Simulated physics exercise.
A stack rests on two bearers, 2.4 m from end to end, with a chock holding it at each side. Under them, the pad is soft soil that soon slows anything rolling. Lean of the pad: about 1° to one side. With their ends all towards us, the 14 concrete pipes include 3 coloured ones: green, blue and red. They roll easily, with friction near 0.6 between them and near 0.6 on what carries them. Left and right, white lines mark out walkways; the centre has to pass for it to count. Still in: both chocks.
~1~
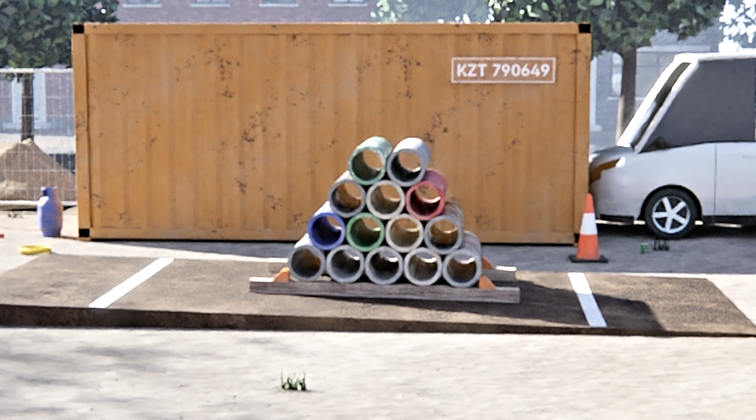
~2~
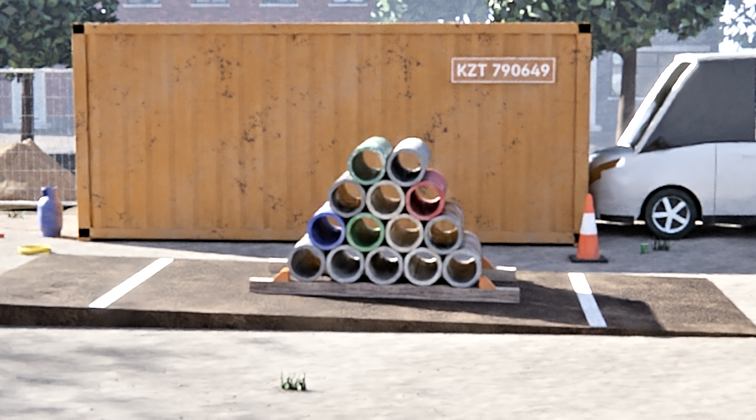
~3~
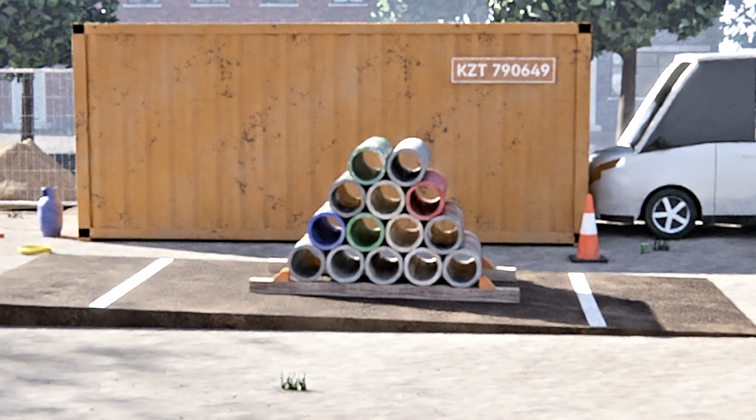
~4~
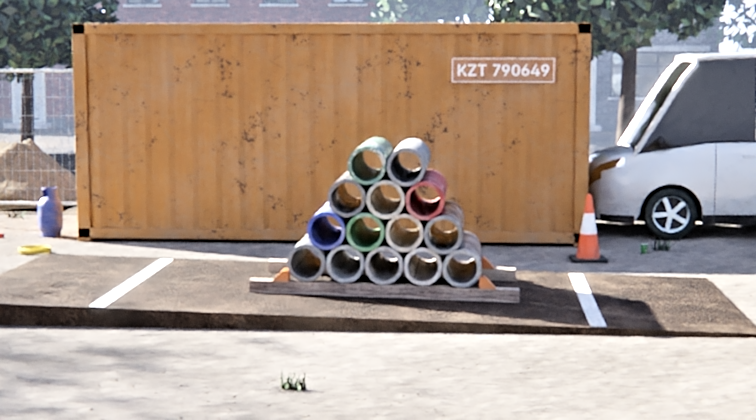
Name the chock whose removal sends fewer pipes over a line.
Left.
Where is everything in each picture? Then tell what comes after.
Green (365, 232), blue (326, 231), red (425, 201); the pad slopes 1° down to the right; 5 of the 14 form the bottom row; all still, in the first picture.
Green (365, 232), blue (326, 231), red (425, 201); nothing moves, in the second picture.
Green (365, 232), blue (326, 231), red (425, 201); both chocks in; lines at (125, 288) and (589, 306); at rest, in the third picture.
Green (365, 232), blue (326, 231), red (425, 201); all still, in the fourth picture.
Chock on the left freed, after 1.6 s, green is up on others, 105 cm from the bearers' left end, rolling left; blue is on the bearers, 15 cm from the bearers' left end, rolling left; red is up on others, 85 cm from the bearers' right end; 0 of 14 have crossed.
Chock on the left freed, at the end, green is up on others, 100 cm from the bearers' left end; blue is on the bearers, 15 cm from the bearers' left end; red is up on others, 85 cm from the bearers' right end; 0 of 14 have crossed.
Chock on the right freed, after 3.3 s, green is up on others, 105 cm from the bearers' left end, rolling right; blue is up on others, 70 cm from the bearers' left end; red is off the bearers, 30 cm short of the right line, rolling right; 2 of 14 have crossed.
Chock on the right freed, at the end, green is up on others, 115 cm from the bearers' left end; blue is past the left line; red is off the bearers, 20 cm short of the right line; 4 of 14 have crossed.
